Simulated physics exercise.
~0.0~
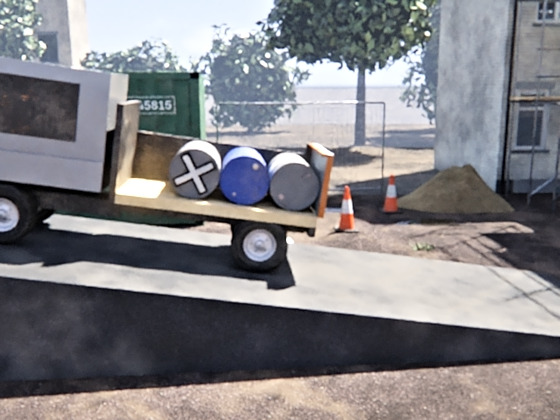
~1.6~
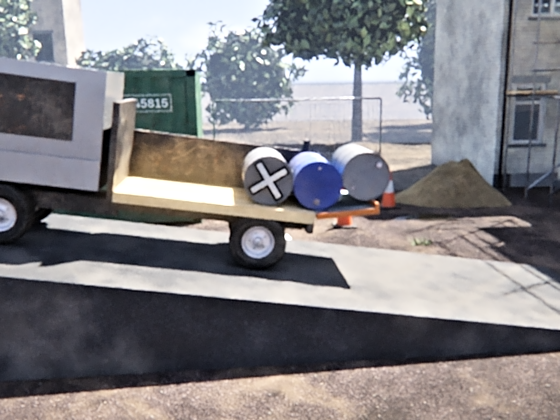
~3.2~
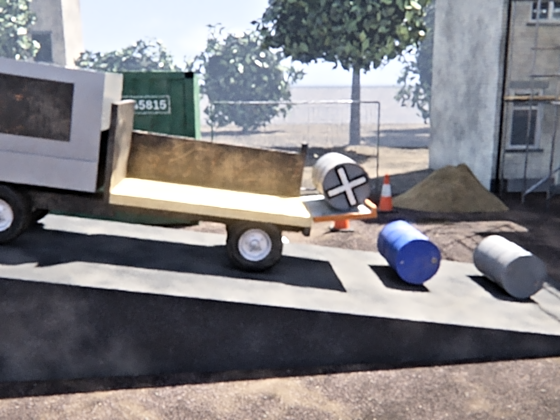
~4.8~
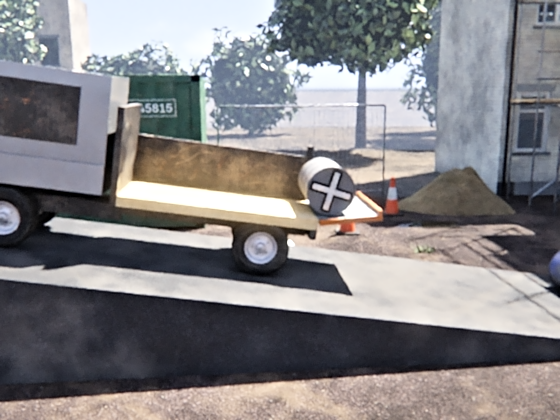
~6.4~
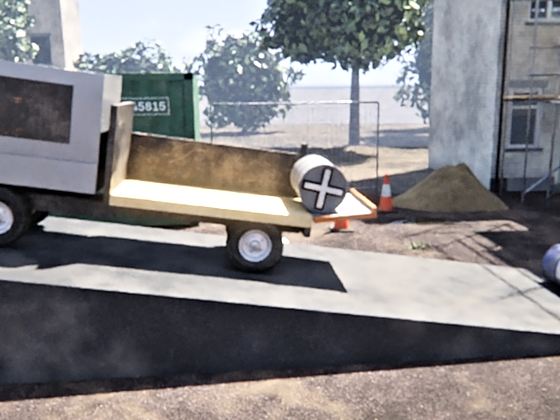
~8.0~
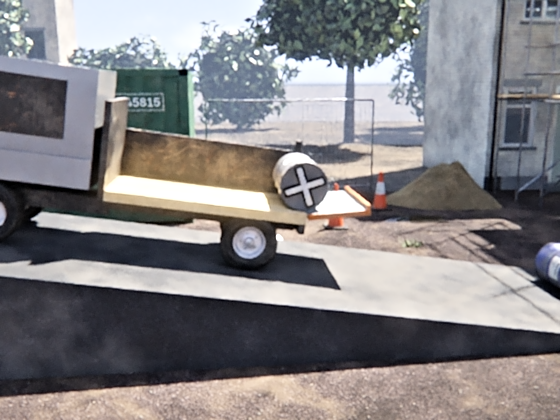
Pick-up on a slope dropping its tailgate, blue and grey drums rolling out rightward, the cross-marked drum staying aboard, rolling back slightly.
